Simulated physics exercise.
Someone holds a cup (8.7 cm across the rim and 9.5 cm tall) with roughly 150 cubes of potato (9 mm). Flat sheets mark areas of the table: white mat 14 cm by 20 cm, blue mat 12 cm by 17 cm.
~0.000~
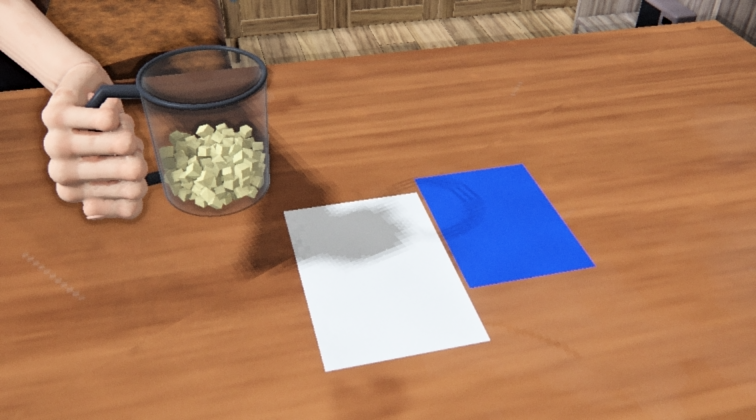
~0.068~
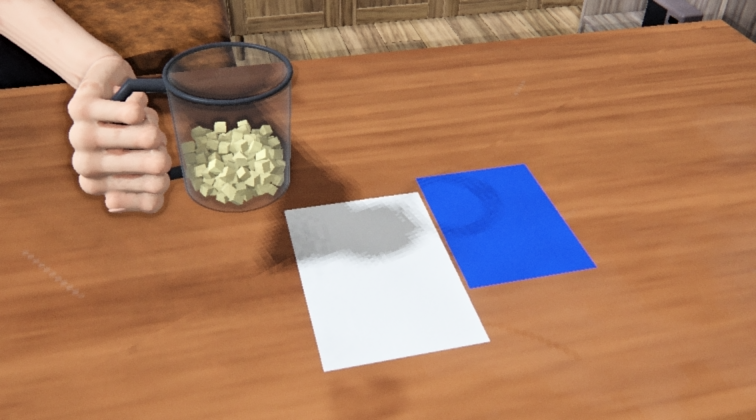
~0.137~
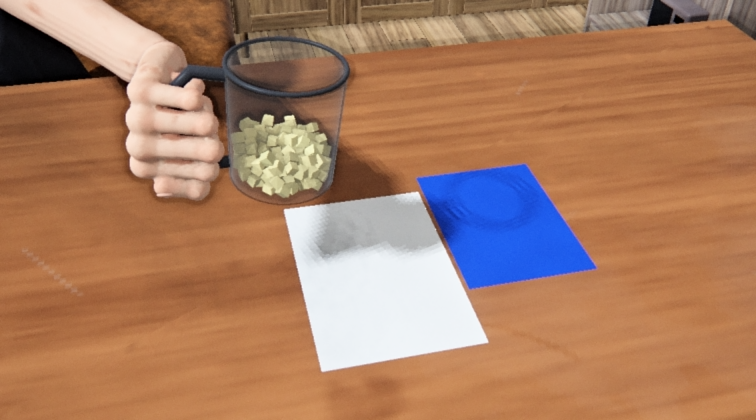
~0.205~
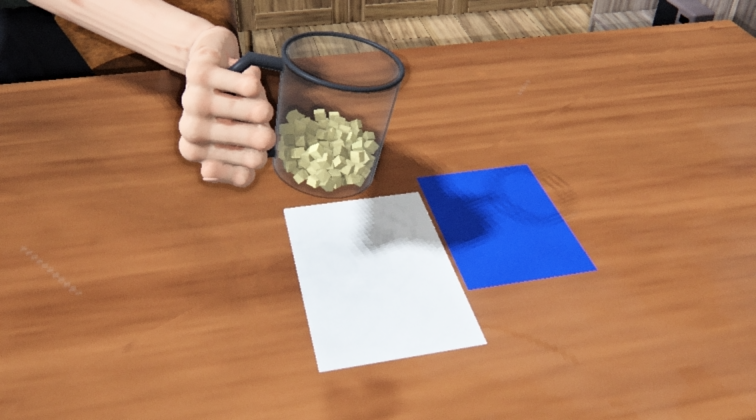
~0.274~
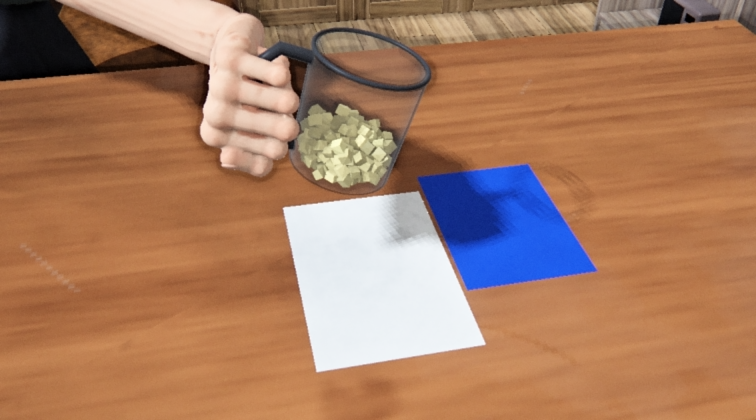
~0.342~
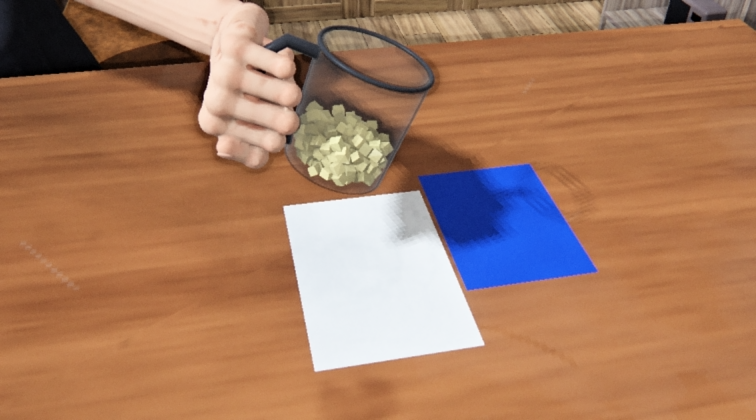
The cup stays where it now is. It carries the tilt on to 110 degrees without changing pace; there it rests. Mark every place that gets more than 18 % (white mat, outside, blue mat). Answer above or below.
White mat above, outside below, blue mat above.
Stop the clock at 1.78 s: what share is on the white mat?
Near 25 per cent so far.
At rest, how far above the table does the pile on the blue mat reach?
About 1.5 cm.
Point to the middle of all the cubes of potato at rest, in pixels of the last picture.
Near (448, 245).
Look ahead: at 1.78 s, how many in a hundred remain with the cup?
Some 65 per cent of the load.
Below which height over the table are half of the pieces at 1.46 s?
About 14 cm.
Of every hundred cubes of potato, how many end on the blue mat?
Roughly 45 per cent.
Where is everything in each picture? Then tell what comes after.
In the first picture, cup at (209, 125); tilt 0 degrees; moved 0.0 cm; lip at (264, 69); top of the load at (218, 137); white mat at (377, 270); blue mat at (499, 220).
In the second picture, cup at (233, 121); tilt 1 degrees; moved 1.7 cm; lip at (289, 67); top of the load at (206, 133).
In the third picture, cup at (285, 113); tilt 6 degrees; moved 5.7 cm; low side right; lip at (346, 65); top of the load at (291, 128).
In the fourth picture, cup at (335, 105); tilt 11 degrees; moved 9.5 cm; low side right; lip at (400, 65); top of the load at (339, 123).
In the fifth picture, cup at (359, 100); tilt 16 degrees; moved 11.3 cm; low side right; lip at (426, 67); top of the load at (326, 119).
In the sixth picture, cup at (361, 98); tilt 21 degrees; moved 11.3 cm; low side right; lip at (429, 72); top of the load at (324, 116); white mat at (374, 269); blue mat at (502, 221). It turns about 75 degrees a second.
After 0.77 s, tilt 52 degrees; cup 100 %; middle of all pieces on or above the table near (325, 136).
After 1.13 s, tilt 78 degrees; cup 100 %; middle of all pieces on or above the table near (323, 130).
Then, at 1.46 s, tilt 102 degrees; cup 100 %; middle of all pieces on or above the table near (334, 132).
After 1.78 s, tilt 110 degrees; cup 65 %, blue mat 10 %, white mat 25 %; middle of all pieces on or above the table near (379, 170).
At rest (3.4 s), cup 0 %, blue mat 45 %, white mat 45 %, outside 10 %.
